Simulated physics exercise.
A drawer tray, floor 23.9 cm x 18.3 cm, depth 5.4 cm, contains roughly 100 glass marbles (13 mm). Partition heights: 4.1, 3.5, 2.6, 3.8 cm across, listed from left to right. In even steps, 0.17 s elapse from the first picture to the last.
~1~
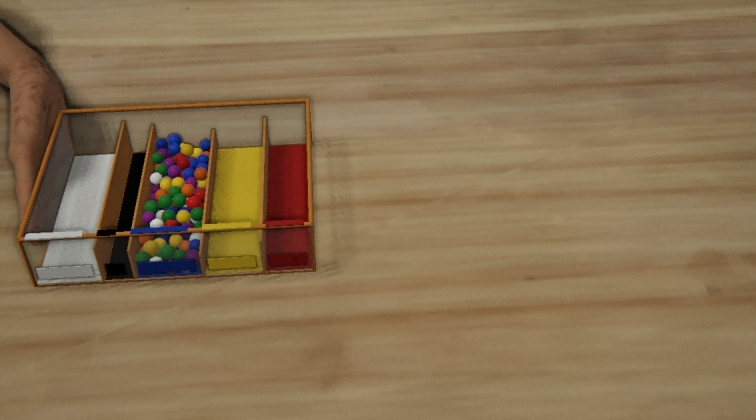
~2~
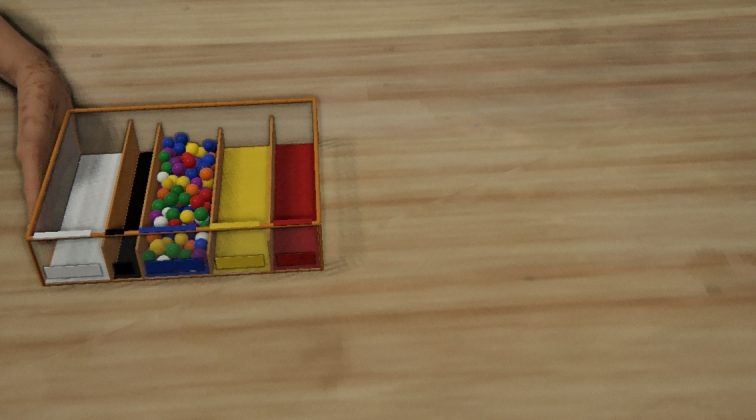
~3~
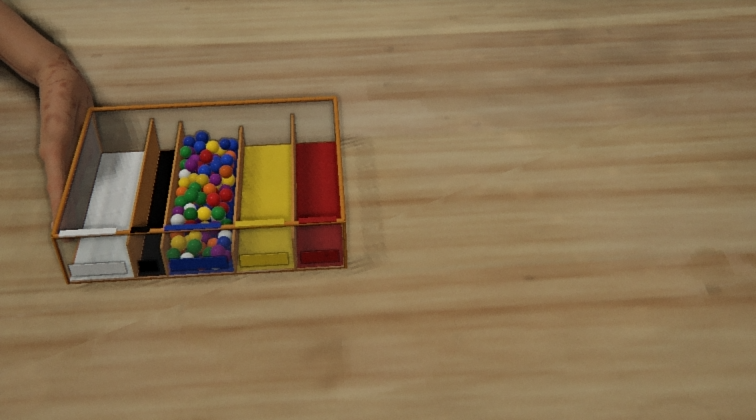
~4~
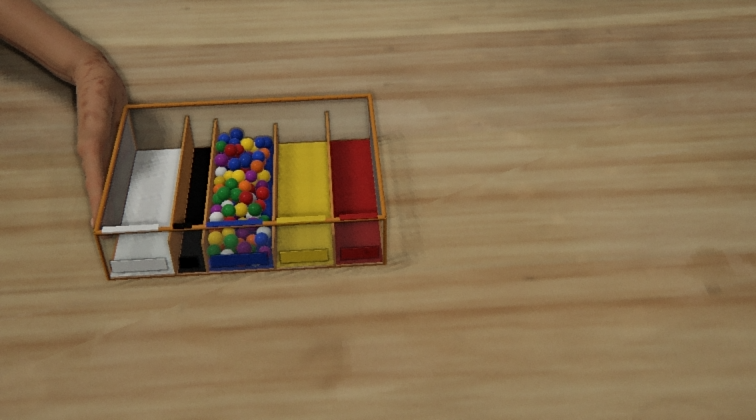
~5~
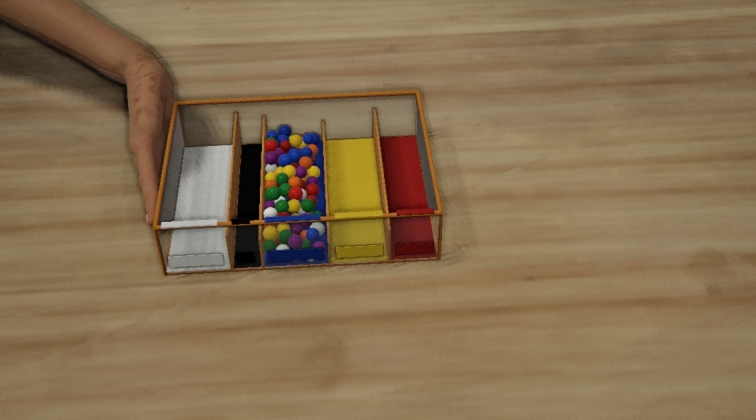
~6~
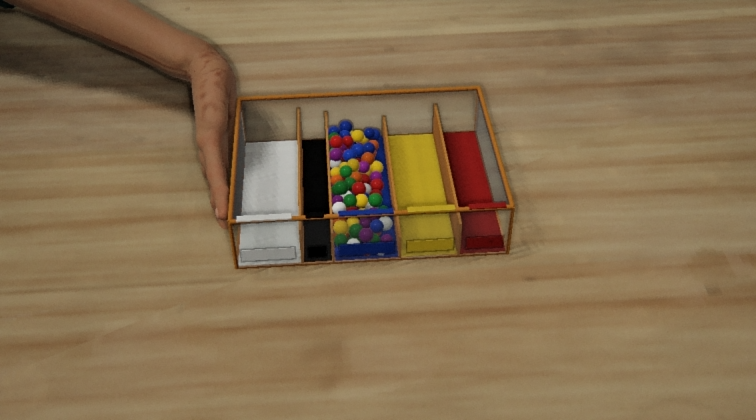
On a pale wooden tabletop, a hand pushing a divided tray of colourful marbles from the left steadily rightward, gathering speed.
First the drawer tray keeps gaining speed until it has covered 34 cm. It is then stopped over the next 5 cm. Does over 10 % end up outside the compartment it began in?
The tenth mark gets passed.
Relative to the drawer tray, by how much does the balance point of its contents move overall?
Measured shift: Approx. 1.0 cm, an estimate.
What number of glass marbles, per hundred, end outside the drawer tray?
Some 10 per cent of it.
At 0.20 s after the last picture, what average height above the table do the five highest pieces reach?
They're around 12 cm up.
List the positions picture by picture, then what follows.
In the first frame, drawer tray at (167, 237); tilt 0 degrees; moved 0.0 cm; blue 100 %.
In the second frame, drawer tray at (176, 236); tilt 0 degrees; moved 0.7 cm.
In the third frame, drawer tray at (201, 233); tilt 0 degrees; moved 2.7 cm.
In the fourth frame, drawer tray at (242, 230); tilt 0 degrees; moved 6.2 cm.
In the fifth frame, drawer tray at (300, 225); tilt 0 degrees; moved 11.0 cm.
In the sixth frame, drawer tray at (373, 219); tilt 0 degrees; moved 17.1 cm; blue 100 %.
Then, 0.08 s after the last picture, tilt 0 degrees; blue 100 %; 0 % away from where they began.
Then, 0.14 s after the last picture, tilt 0 degrees; yellow 10 %, red 5 %, blue 85 %; 15 % away from where they began.
Then, 0.20 s after the last picture, tilt 0 degrees; yellow 5 %, red 5 %, blue 80 %, in the air 10 %; 20 % away from where they began.
Then, 0.26 s after the last picture, tilt 0 degrees; yellow 5 %, red 5 %, blue 80 %, in the air 15 %; 20 % away from where they began.
In the end, yellow 5 %, red 5 %, blue 80 %, outside 10 %; 20 % away from where they began.
